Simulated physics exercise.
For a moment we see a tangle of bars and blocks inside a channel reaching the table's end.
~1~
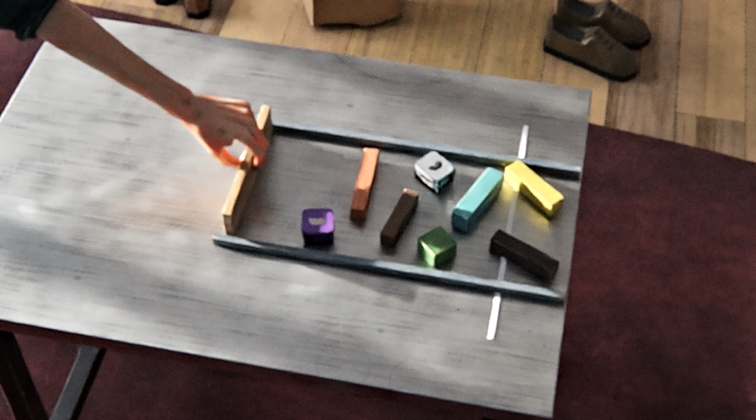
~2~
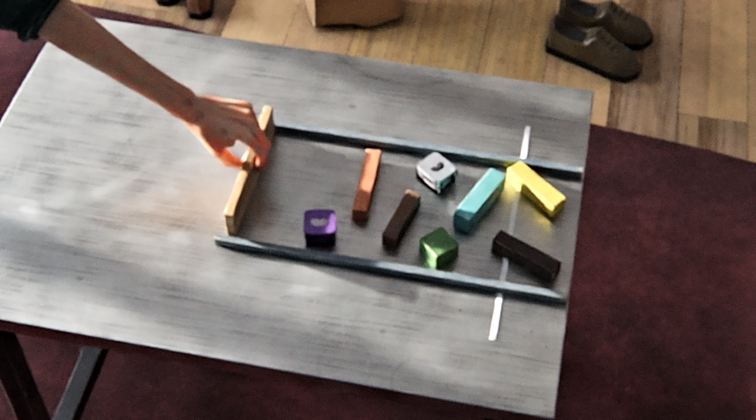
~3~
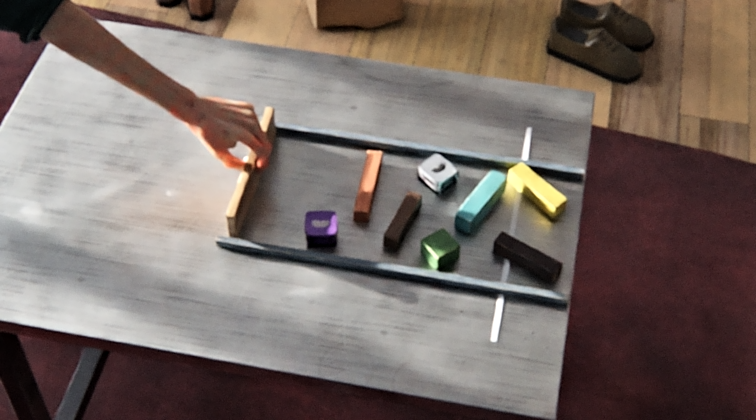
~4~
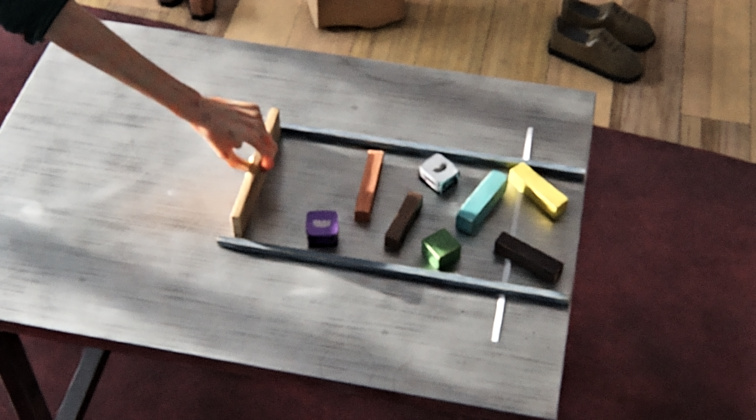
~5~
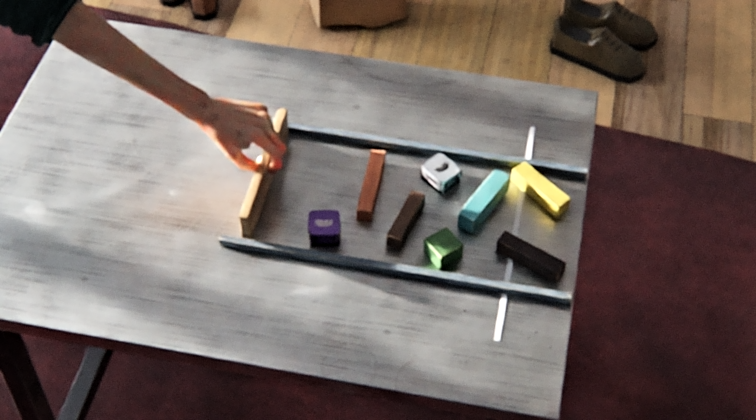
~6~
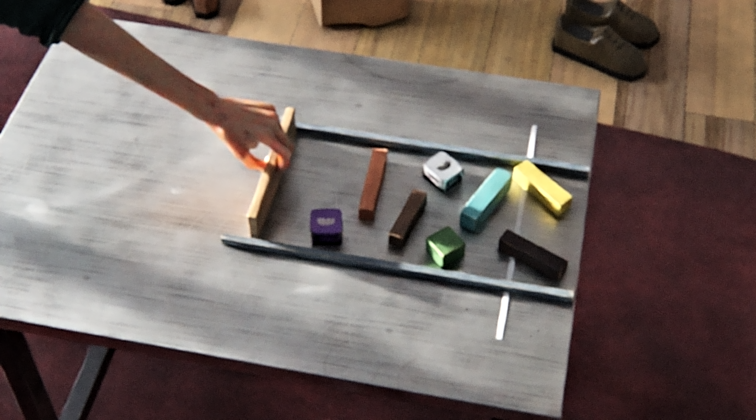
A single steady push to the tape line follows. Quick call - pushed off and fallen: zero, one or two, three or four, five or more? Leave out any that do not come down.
Call: One or two.
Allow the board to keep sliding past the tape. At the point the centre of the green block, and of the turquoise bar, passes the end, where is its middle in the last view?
Around (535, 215), then around (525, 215).
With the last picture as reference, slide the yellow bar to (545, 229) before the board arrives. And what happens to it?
So it drops, then.
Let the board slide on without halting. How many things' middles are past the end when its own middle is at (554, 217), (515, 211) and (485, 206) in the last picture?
Per position: 6 / 2 / 0.
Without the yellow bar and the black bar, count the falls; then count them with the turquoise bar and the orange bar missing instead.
You'd see 0 fallen, and 0 in the other try.
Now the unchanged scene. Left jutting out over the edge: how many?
Overhanging ones - 2.
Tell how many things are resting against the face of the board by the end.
In total, 2.
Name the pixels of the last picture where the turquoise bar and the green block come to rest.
Turquoise bar: (576, 212); green block: (562, 271).
A little later, none off yet; black bar at rest near (533, 255); yellow bar at rest near (542, 188); turquoise bar at rest near (486, 200).
Next, none off yet; black bar at rest near (533, 254); yellow bar at rest near (542, 188); turquoise bar shifted a little near (500, 200).
When it is over, the number that fall off is one or two; down, yellow bar and black bar.
